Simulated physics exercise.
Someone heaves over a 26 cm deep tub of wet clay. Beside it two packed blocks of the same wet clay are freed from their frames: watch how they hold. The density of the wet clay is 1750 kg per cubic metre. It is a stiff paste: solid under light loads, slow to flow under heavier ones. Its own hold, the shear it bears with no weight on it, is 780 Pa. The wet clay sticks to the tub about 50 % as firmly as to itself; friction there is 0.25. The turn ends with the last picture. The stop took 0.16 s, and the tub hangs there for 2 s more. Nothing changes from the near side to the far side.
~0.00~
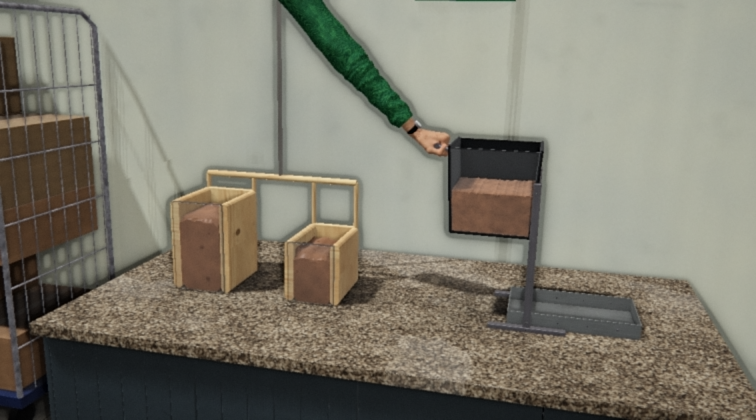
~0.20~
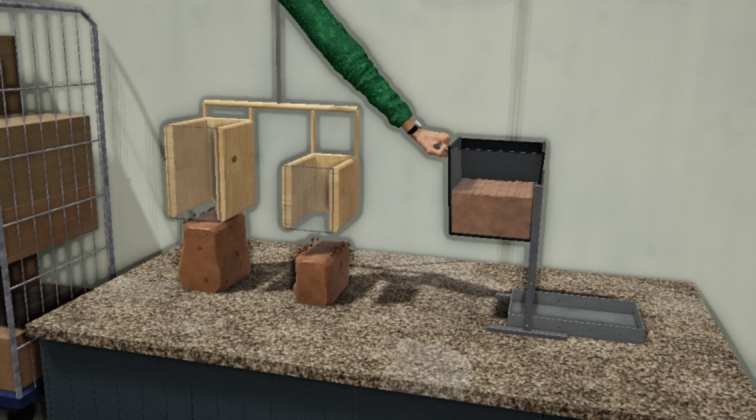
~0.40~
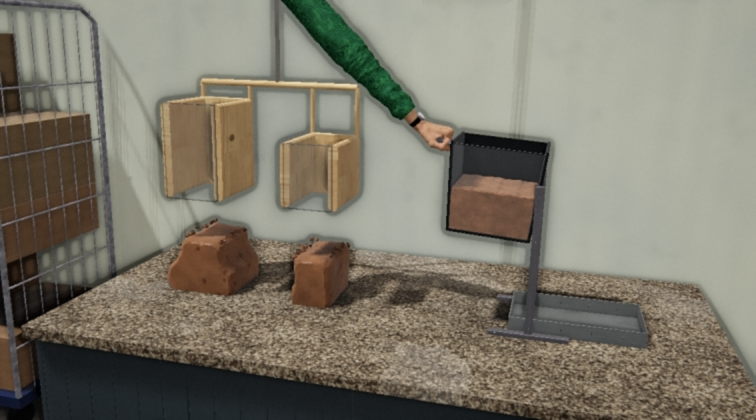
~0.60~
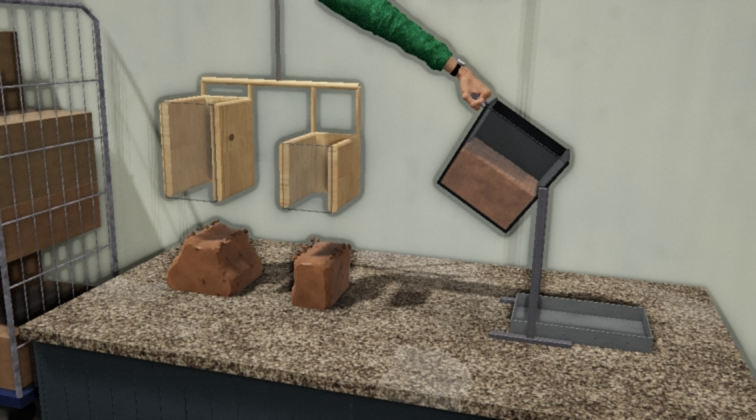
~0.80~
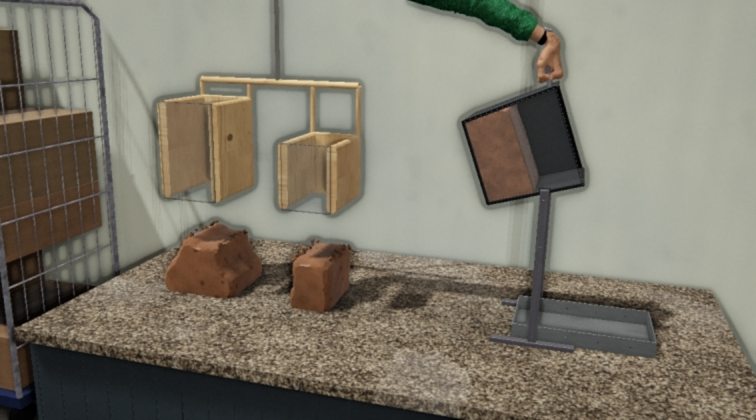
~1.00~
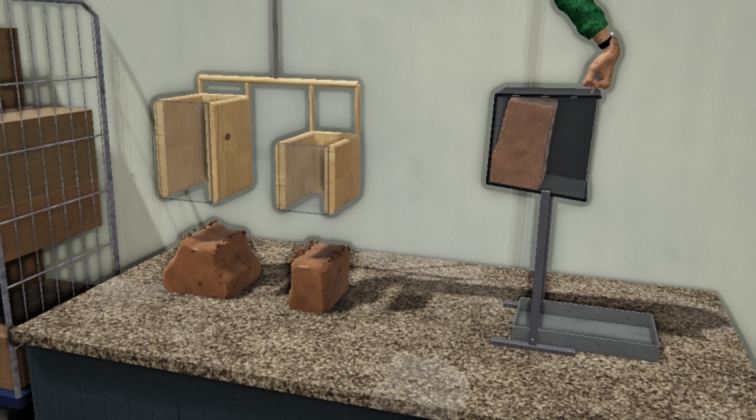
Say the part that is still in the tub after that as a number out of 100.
About 64 %.
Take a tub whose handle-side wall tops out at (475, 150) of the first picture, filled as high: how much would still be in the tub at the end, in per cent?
It would be near 100 %.
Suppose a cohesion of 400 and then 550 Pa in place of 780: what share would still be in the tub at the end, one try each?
In turn about 60 %, 65 %.
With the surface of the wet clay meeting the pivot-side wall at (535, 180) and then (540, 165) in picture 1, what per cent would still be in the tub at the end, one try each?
In turn about 55 %, 45 %.
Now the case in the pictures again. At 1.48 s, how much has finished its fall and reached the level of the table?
Some 0 per cent.
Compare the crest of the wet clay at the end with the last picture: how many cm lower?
Some 13 cm.
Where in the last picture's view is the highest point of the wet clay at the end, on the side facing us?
Around (511, 147).
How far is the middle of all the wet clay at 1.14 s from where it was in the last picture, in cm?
About 5 cm.
By 1.14 s, the tub is at 92 degrees and holds 100 %.
By 1.31 s, the tub is at 92 degrees and holds 95 %.
By 1.48 s, the tub is at 92 degrees and holds 79 %.
By 1.65 s, the tub is at 92 degrees and holds 64 %.
By 3.00 s, at the end, the tub is at 92 degrees and holds 64 %.
